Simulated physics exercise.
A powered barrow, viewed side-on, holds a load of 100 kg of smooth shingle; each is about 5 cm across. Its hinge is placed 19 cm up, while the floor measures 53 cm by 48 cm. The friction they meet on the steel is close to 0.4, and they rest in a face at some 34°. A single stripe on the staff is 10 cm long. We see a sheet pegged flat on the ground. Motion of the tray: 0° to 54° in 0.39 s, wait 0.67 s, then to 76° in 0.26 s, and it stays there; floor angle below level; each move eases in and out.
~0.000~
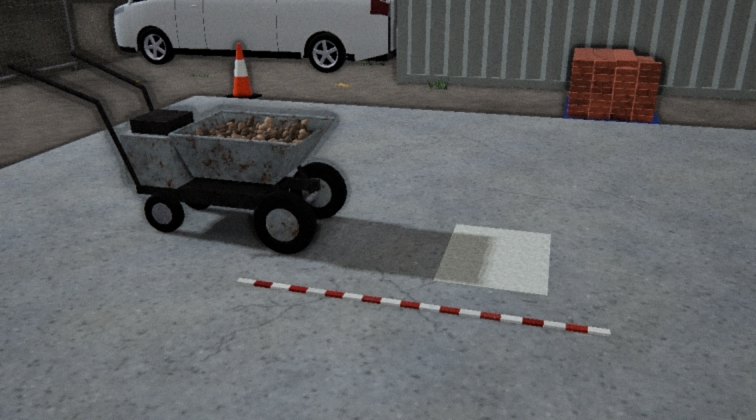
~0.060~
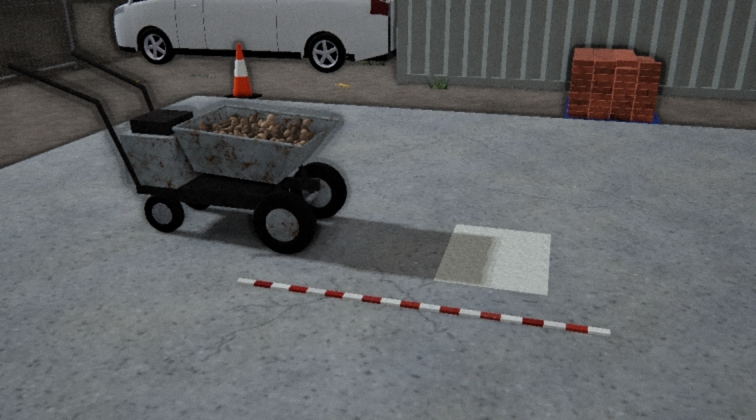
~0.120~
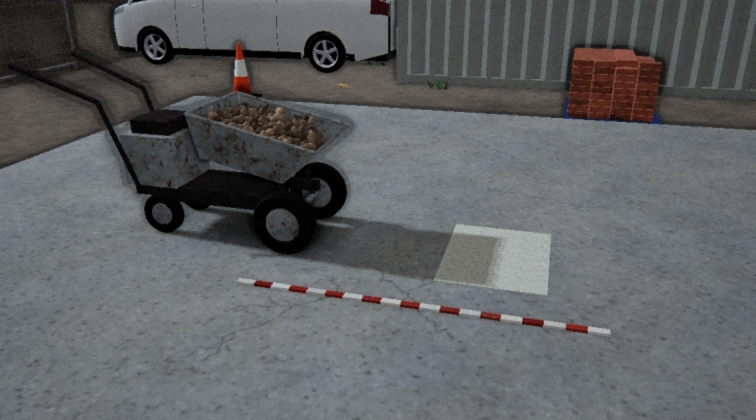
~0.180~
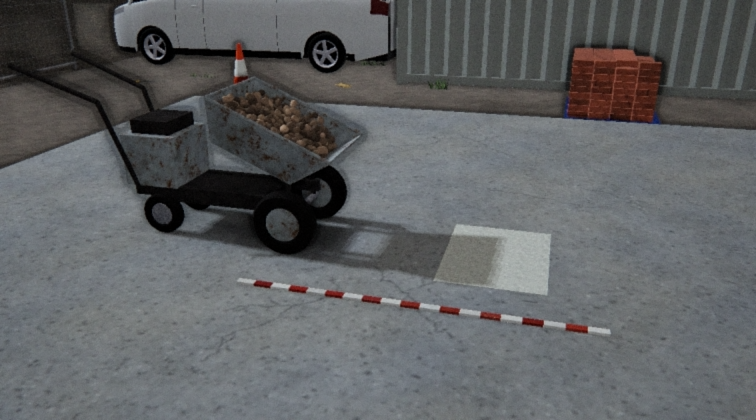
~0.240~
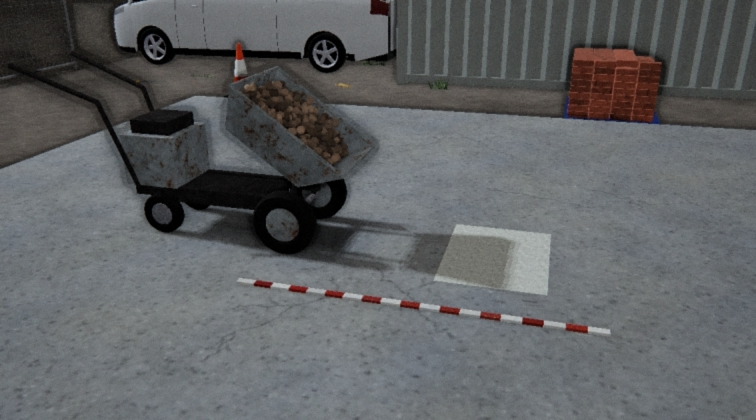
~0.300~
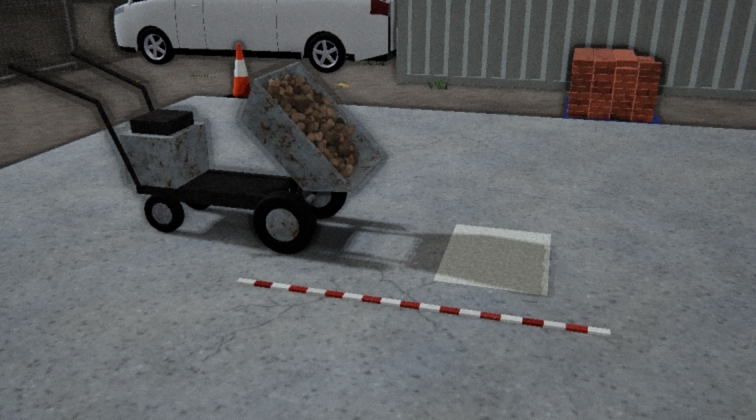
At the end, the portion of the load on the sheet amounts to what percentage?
It amounts to roughly 25 per cent.
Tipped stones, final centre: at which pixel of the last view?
Look at roughly (437, 246).
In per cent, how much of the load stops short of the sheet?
55 per cent or so.
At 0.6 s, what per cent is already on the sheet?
By that point it's something like 0 in a hundred.
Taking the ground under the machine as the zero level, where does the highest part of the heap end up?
Roughly 16 cm above ground level.
After 0.4 s the floor is at 54°; 100 % in the tray; the foremost stones are at (369, 176).
After 0.6 s the floor is at 54°; 81 % in the tray, 19 % short of the sheet; the foremost stones are at (424, 199).
After 1.8 s the floor is at 76°; 4 % in the tray, 51 % short of the sheet, 27 % on the sheet, 18 % off the sheet elsewhere; the foremost stones are past the picture's edge.
After 3.7 s the floor is at 76°; 0 % in the tray, 55 % short of the sheet, 27 % on the sheet, 18 % off the sheet elsewhere; the foremost stones are past the picture's edge.
